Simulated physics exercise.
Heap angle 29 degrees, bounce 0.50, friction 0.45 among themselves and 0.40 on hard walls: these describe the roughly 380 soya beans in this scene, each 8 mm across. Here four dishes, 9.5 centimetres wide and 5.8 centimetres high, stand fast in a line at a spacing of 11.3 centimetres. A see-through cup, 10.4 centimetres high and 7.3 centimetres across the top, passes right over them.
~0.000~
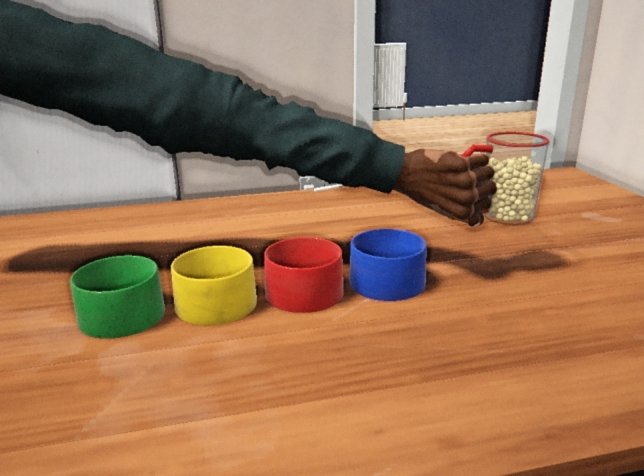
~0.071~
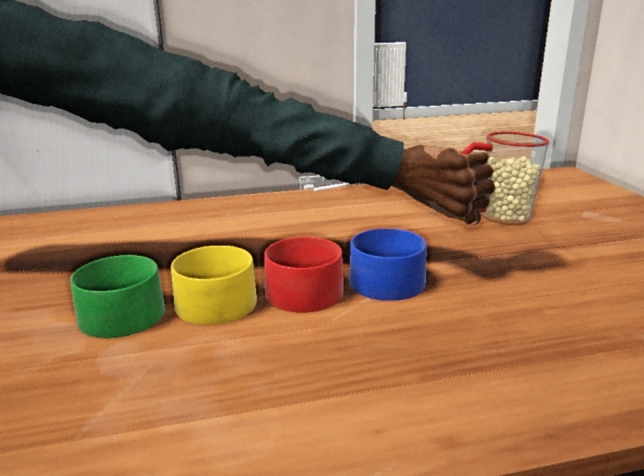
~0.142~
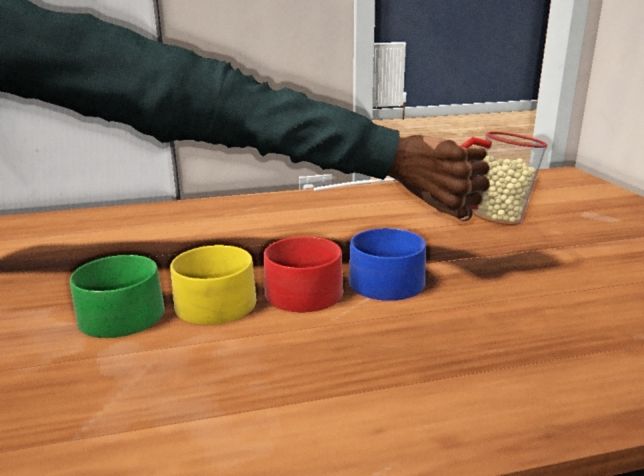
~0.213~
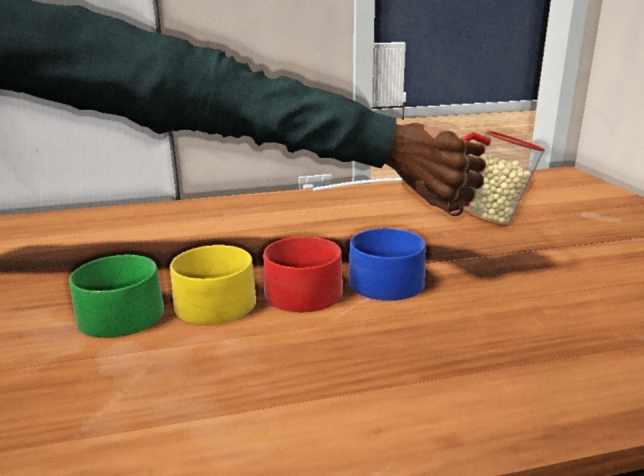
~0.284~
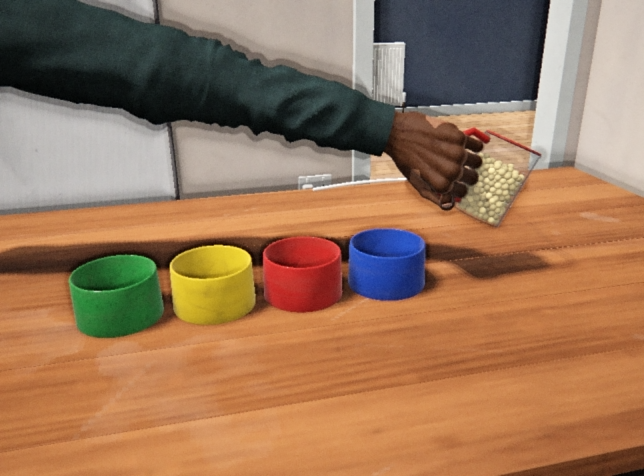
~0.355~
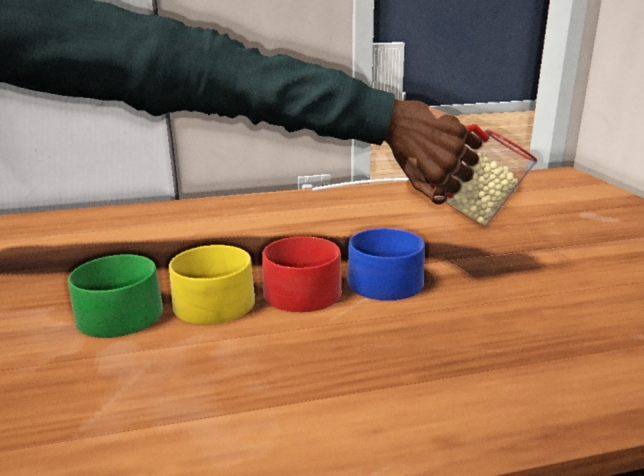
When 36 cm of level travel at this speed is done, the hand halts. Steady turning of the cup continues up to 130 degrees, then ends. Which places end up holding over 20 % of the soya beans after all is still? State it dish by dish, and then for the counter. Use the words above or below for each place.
Red: Below; blue: Below; green: Below; yellow: Below; counter: Above.
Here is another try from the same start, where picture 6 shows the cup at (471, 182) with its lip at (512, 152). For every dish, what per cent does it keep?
It'd finish with red at 80, blue at 10, green at 0 and yellow at 0.
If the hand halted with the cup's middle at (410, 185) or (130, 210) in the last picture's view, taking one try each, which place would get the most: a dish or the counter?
Counter; counter.
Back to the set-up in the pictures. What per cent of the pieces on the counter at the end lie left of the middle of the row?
Share: About 0 in a hundred.
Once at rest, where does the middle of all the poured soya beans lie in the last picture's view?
Look around (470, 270) in the last picture.
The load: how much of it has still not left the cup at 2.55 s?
Around 0 in a hundred.
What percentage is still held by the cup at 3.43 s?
0 per cent.
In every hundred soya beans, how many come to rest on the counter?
The share comes to some 100 percent.
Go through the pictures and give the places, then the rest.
In the first frame, cup at (513, 178), tilt 0 degrees, lip at (543, 137), moved 0.0 cm; middle of the pieces at (512, 186); blue dish at (389, 243); red dish at (303, 253); yellow dish at (212, 263); green dish at (115, 273).
In the second frame, cup at (511, 178), tilt 2 degrees, lip at (543, 138), moved 0.2 cm; middle of the pieces at (510, 186).
In the third frame, cup at (506, 179), tilt 9 degrees, lip at (541, 142), moved 0.9 cm; middle of the pieces at (504, 186).
In the fourth frame, cup at (500, 179), tilt 17 degrees, lip at (538, 147), moved 1.8 cm; middle of the pieces at (497, 187).
In the fifth frame, cup at (494, 180), tilt 25 degrees, lip at (535, 153), moved 2.6 cm; middle of the pieces at (490, 187).
In the sixth frame, cup at (488, 180), tilt 33 degrees, lip at (531, 159), moved 3.4 cm; middle of the pieces at (483, 187); blue dish at (387, 243); red dish at (301, 252); yellow dish at (210, 262); green dish at (113, 273). Its pace works out near 110 degrees a second; the hand travels 11 cm a second.
After 1.67 s, tilt 130 degrees; cup holds 0 %.
After 2.55 s, tilt 130 degrees; cup holds 0 %.
Then, at 3.43 s, tilt 130 degrees; cup holds 0 %.
By 3.7 s all is still; red 0 %, blue 0 %, green 0 %, yellow 0 %, counter 100 %.
